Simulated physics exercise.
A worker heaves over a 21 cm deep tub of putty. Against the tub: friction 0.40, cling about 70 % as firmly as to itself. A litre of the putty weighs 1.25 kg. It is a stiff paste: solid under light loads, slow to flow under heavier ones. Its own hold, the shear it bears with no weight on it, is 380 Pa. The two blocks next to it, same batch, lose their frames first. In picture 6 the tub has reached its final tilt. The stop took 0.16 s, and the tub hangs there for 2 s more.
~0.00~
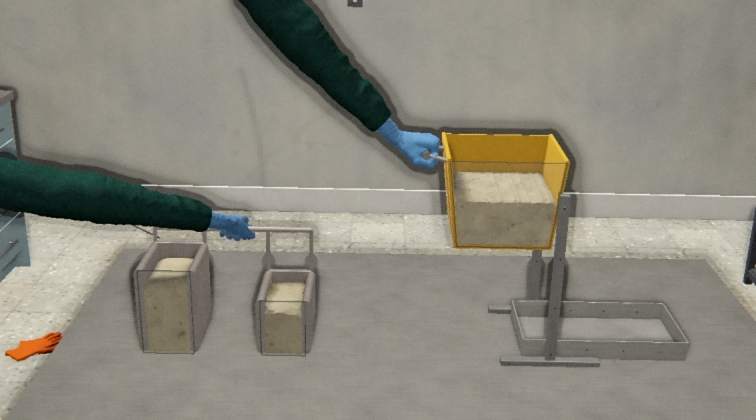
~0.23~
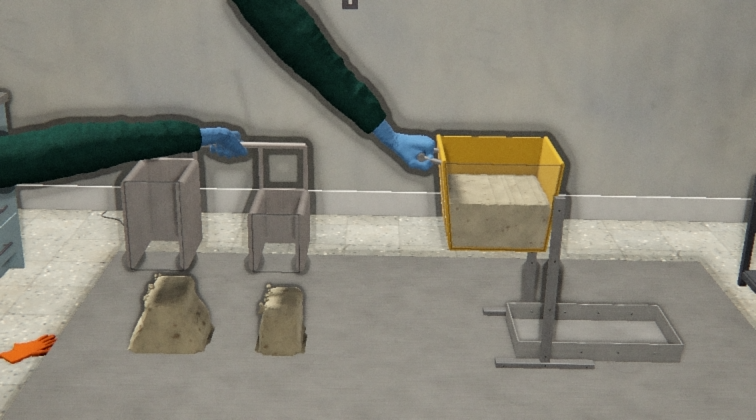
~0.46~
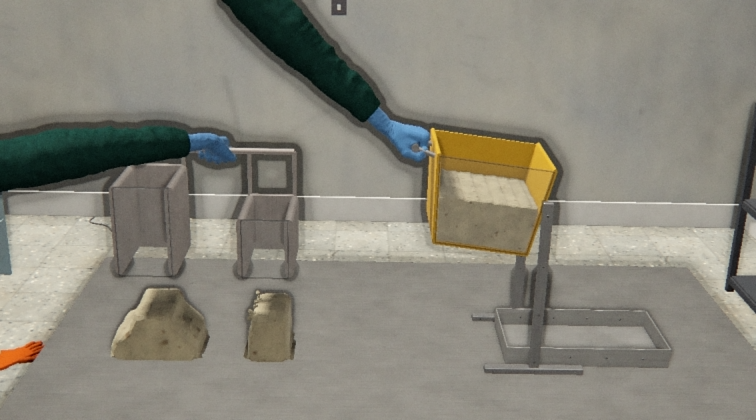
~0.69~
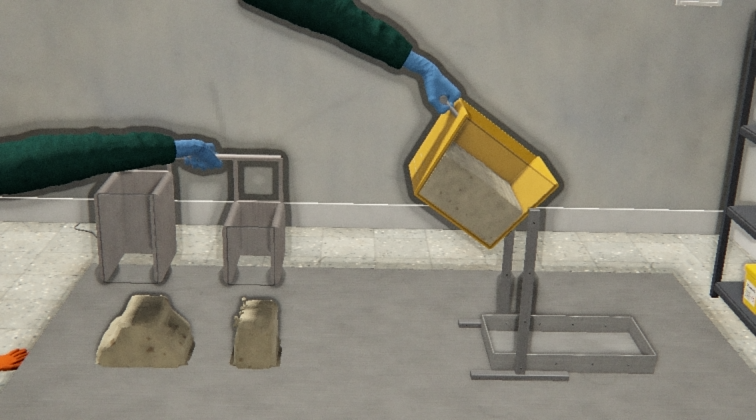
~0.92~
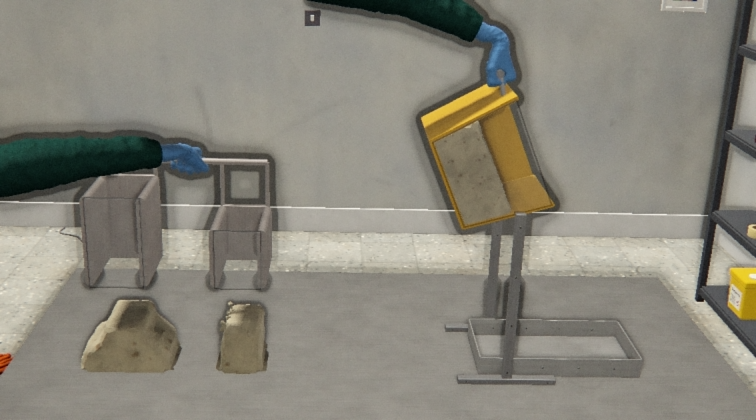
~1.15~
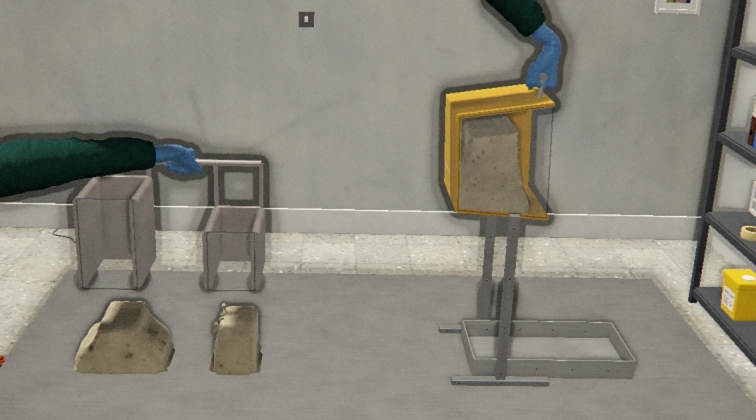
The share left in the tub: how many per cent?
Expect roughly 62 %.
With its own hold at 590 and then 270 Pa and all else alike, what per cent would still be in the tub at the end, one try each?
In turn about 100 %, 50 %.
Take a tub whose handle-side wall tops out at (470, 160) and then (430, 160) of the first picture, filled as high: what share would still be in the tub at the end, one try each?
In that order: 90 %, 50 %.
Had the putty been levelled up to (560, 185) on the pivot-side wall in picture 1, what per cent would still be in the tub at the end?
In that case some 40 per cent.
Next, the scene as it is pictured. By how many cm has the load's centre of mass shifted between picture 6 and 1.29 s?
Some 5 cm.
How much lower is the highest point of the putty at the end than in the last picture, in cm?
Roughly 10 cm.
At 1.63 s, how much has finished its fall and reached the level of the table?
Some 0 per cent.
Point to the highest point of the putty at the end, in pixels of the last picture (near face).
At about (481, 176).
After 1.29 s, the tub is at 88 degrees and holds 96 %.
After 1.46 s, the tub is at 88 degrees and holds 72 %.
After 1.63 s, the tub is at 88 degrees and holds 62 %.
After 1.80 s, the tub is at 88 degrees and holds 62 %.
After 3.15 s, at the end, the tub is at 88 degrees and holds 62 %.
